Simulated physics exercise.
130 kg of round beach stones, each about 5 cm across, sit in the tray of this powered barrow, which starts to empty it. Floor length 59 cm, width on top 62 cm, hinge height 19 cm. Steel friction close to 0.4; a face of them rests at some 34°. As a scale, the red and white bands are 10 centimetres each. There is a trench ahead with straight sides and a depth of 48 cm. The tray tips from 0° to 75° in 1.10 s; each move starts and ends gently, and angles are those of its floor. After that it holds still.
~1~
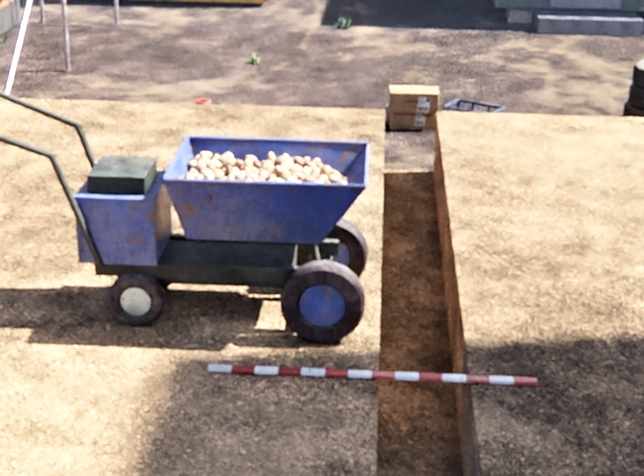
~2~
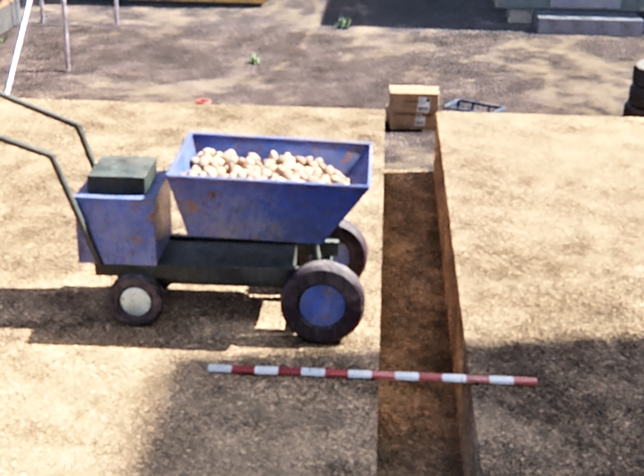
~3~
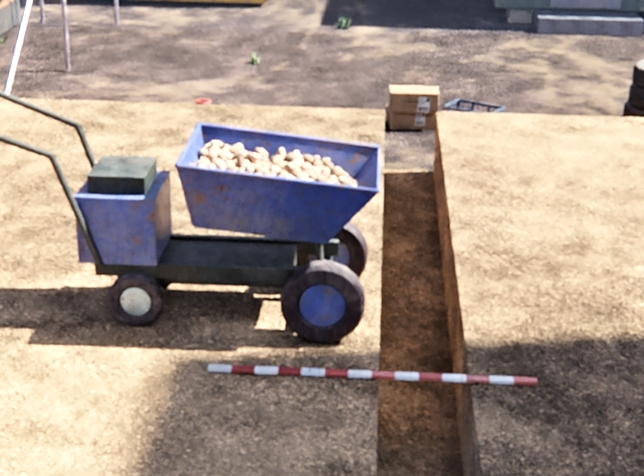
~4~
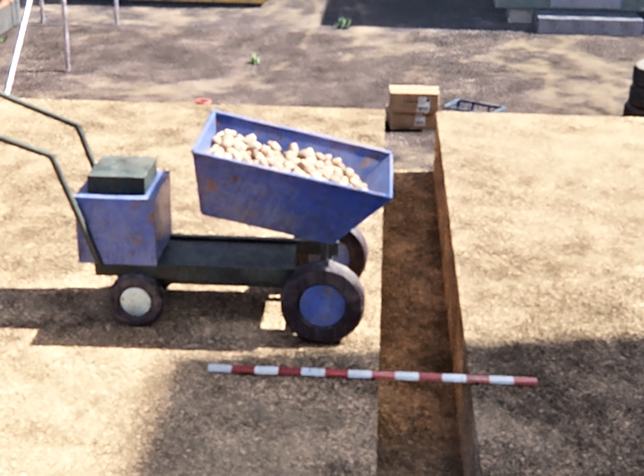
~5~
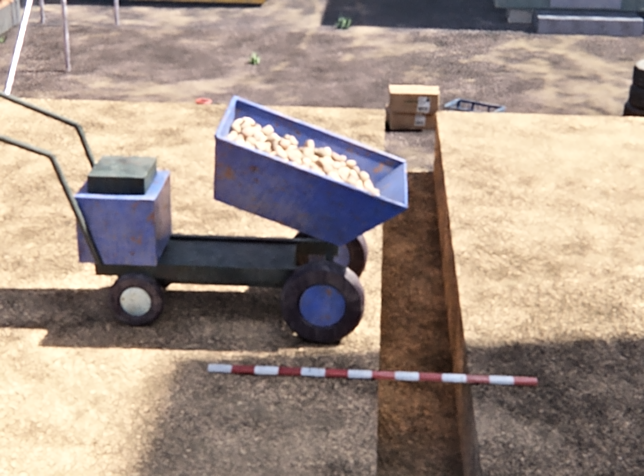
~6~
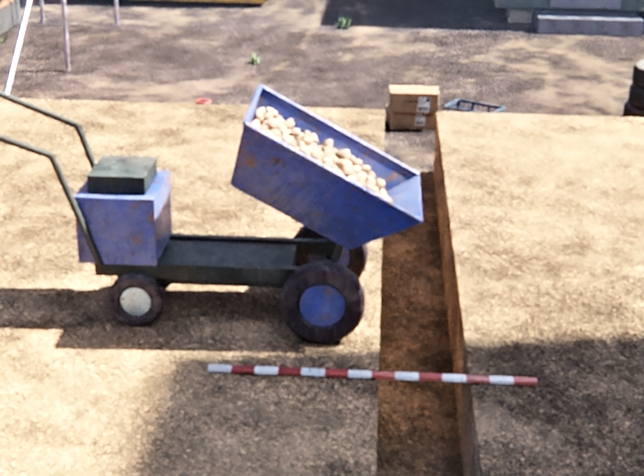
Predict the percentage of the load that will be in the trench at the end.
Predicted: Roughly 20 %.
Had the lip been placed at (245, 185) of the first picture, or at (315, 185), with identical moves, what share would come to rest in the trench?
About 85 and 70 per cent.
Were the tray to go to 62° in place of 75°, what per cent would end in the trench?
It would be close to 25 percent.
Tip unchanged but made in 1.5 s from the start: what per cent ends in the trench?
25 per cent.
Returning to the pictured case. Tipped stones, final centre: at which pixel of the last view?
At about pixel (522, 317) in the last view.
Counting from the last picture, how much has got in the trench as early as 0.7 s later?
Roughly 0% by that time.
Then, 0.4 s after the last picture the floor is at 63°, 100 % in the tray; the foremost stones are at (462, 262).
Then, 0.7 s after the last picture the floor is at 75°, 44 % in the tray, 1 % in the trench, 55 % past the trench; the foremost stones are at (588, 315).
Then, 1.1 s after the last picture the floor is at 75°, 12 % in the tray, 6 % in the trench, 82 % past the trench; the foremost stones are past the picture's edge.
Then, 3.0 s after the last picture the floor is at 75°, 0 % in the tray, 20 % in the trench, 80 % past the trench; the foremost stones are past the picture's edge.
